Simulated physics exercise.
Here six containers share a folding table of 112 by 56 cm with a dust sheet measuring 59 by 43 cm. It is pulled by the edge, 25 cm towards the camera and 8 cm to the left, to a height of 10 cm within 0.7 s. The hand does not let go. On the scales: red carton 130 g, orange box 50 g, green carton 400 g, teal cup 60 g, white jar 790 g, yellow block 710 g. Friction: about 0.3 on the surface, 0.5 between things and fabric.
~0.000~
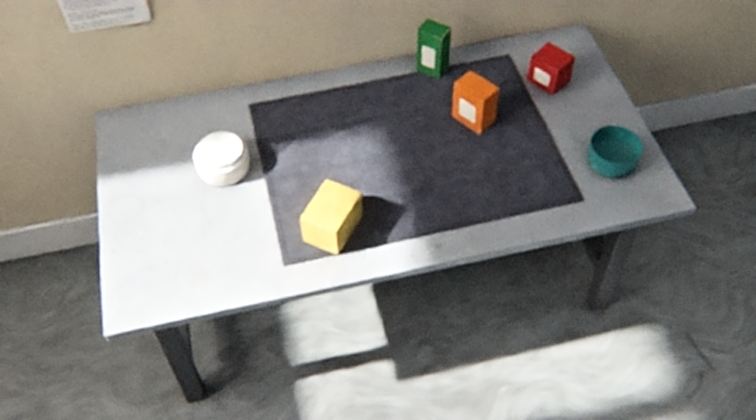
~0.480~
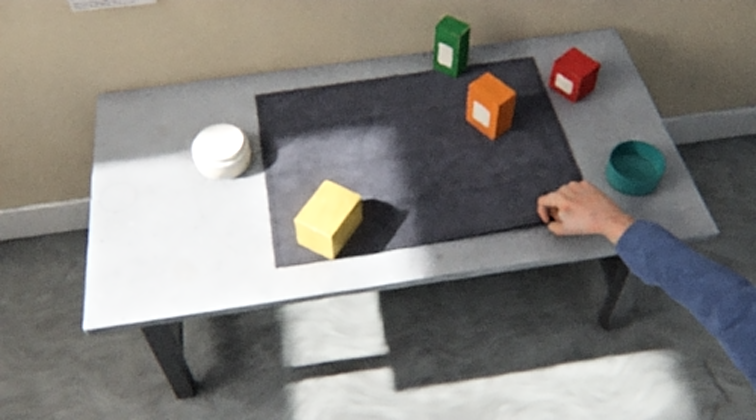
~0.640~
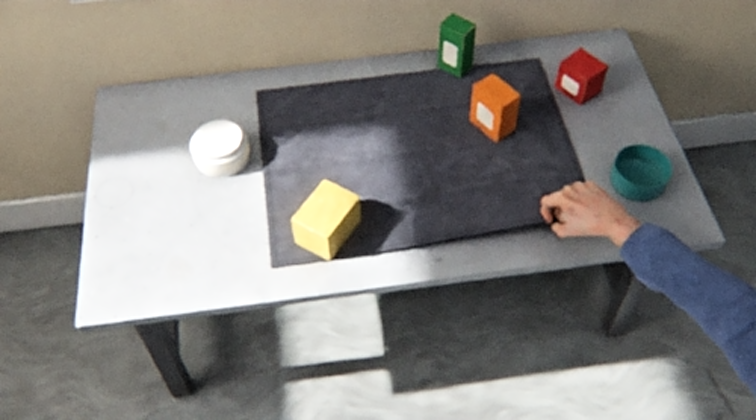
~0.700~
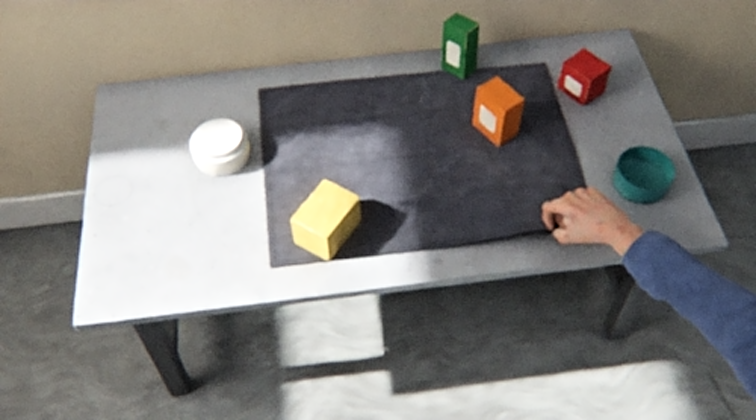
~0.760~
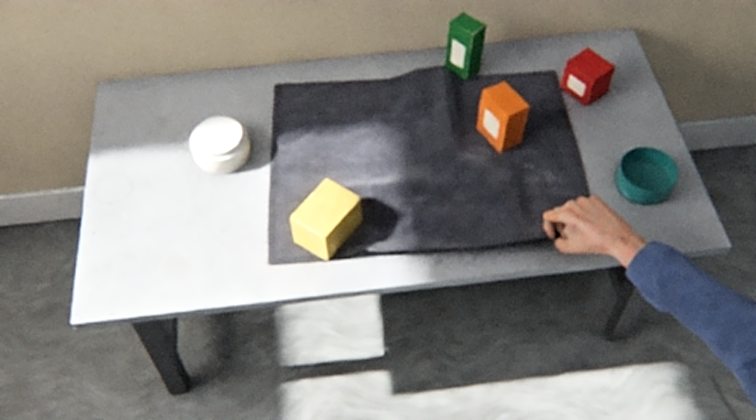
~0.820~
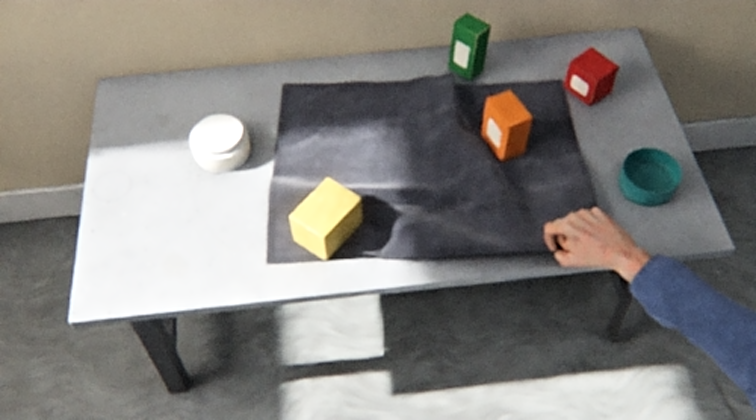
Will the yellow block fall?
Verdict: The yellow block keeps to the top.
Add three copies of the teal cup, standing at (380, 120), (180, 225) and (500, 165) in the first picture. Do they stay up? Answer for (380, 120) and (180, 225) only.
In turn: Stays on, stays up.
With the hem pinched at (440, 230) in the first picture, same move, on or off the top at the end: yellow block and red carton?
In that case: Yellow block drops off, red carton stays on.
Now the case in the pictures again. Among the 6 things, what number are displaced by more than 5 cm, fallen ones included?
That makes 2.
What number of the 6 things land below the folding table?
I count 0.
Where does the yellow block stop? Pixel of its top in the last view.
Near (351, 230).
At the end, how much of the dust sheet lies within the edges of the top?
About 70 per cent.
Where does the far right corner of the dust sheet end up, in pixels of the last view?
Near (627, 190).
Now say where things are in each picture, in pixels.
Shows, yellow block (331, 205); dust sheet corners (284, 266) (249, 104) (509, 55) (584, 200), in the first frame.
Shows, dust sheet corners (276, 268) (255, 95); grip (548, 221), in the second frame.
Shows, dust sheet corners (272, 268) (256, 91); grip (551, 221), in the third frame.
Shows, orange box (501, 93); dust sheet corners (270, 268) (258, 89); grip (553, 228), in the fourth frame.
Shows, green carton (467, 24); orange box (505, 98); dust sheet corners (268, 265) (275, 84); grip (554, 237), in the fifth frame.
Shows, yellow block (326, 207); dust sheet corners (267, 263) (283, 84); grip (555, 249), in the sixth frame.
After 0.9 s, 95 % of the dust sheet is still over the top; orange box 12 cm off its start, green carton 2 cm off its start.
After 1.1 s, 85 % of the dust sheet is still over the top; yellow block 2 cm off its start, orange box 20 cm off its start, green carton 1 cm off its start.
After 1.2 s, 75 % of the dust sheet is still over the top; yellow block 5 cm off its start at (343, 223), orange box 26 cm off its start at (557, 199), teal cup 2 cm off its start at (660, 175).
After 1.3 s, 70 % of the dust sheet is still over the top; yellow block 6 cm off its start, orange box 29 cm off its start, teal cup 2 cm off its start.
After 2.9 s, 70 % of the dust sheet is still over the top; yellow block 6 cm off its start at (351, 230), orange box on its side, 30 cm off its start at (583, 239), teal cup 2 cm off its start at (663, 177), green carton 1 cm off its start at (469, 26).
